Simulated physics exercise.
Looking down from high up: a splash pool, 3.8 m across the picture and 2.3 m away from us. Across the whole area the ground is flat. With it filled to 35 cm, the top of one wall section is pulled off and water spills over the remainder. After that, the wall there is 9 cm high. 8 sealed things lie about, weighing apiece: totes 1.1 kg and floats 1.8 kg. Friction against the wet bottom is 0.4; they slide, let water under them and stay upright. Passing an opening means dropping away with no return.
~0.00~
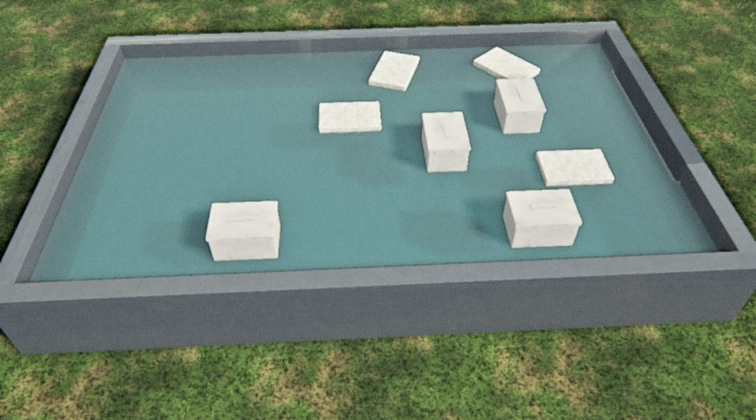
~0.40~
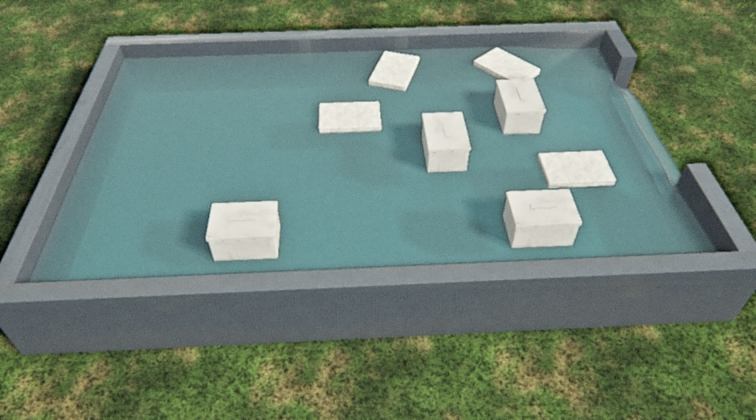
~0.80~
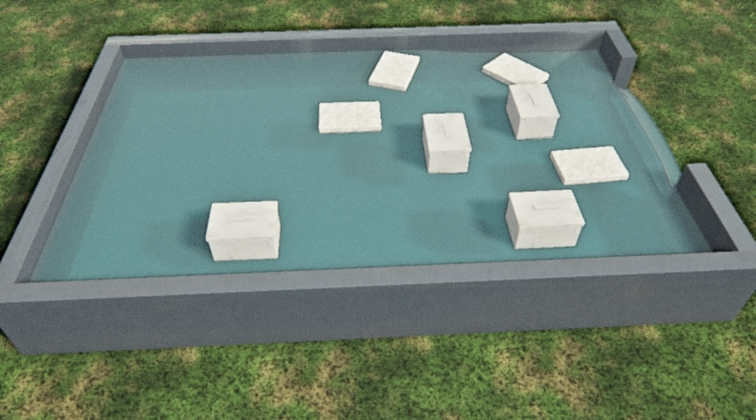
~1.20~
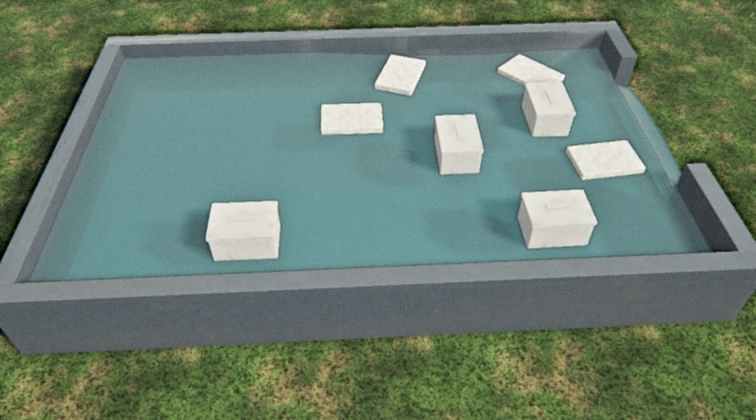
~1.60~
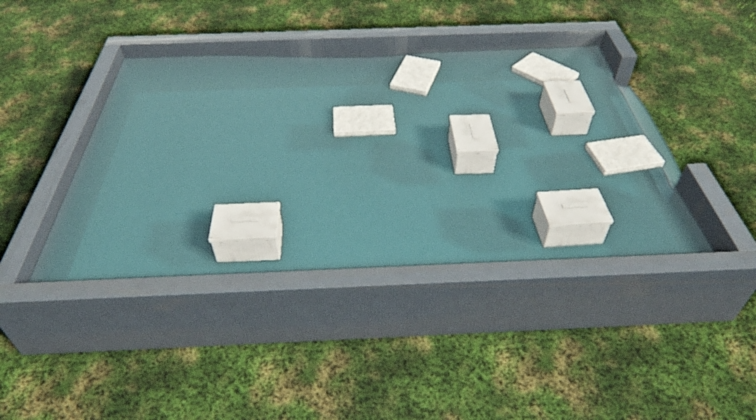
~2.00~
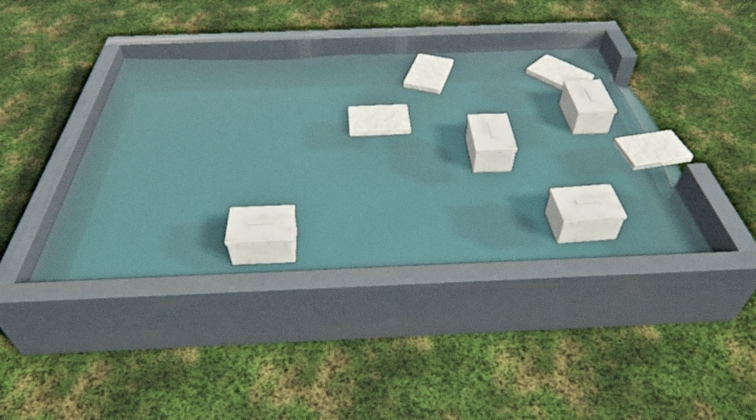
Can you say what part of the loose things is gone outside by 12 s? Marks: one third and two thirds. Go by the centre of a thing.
The part gone is the high band.
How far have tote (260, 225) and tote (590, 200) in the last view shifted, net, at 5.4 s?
In turn they sit 40 cm and 100 cm away.
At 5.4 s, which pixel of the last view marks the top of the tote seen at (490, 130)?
Position estimate: Close to (620, 121).
After 2.8 s 1 of 8 are out; 7 afloat.
After 5.4 s 3 of 8 are out; 5 afloat.
After 8.0 s 5 of 8 are out; 3 afloat.
After 12.0 s 6 of 8 are out; 2 afloat.
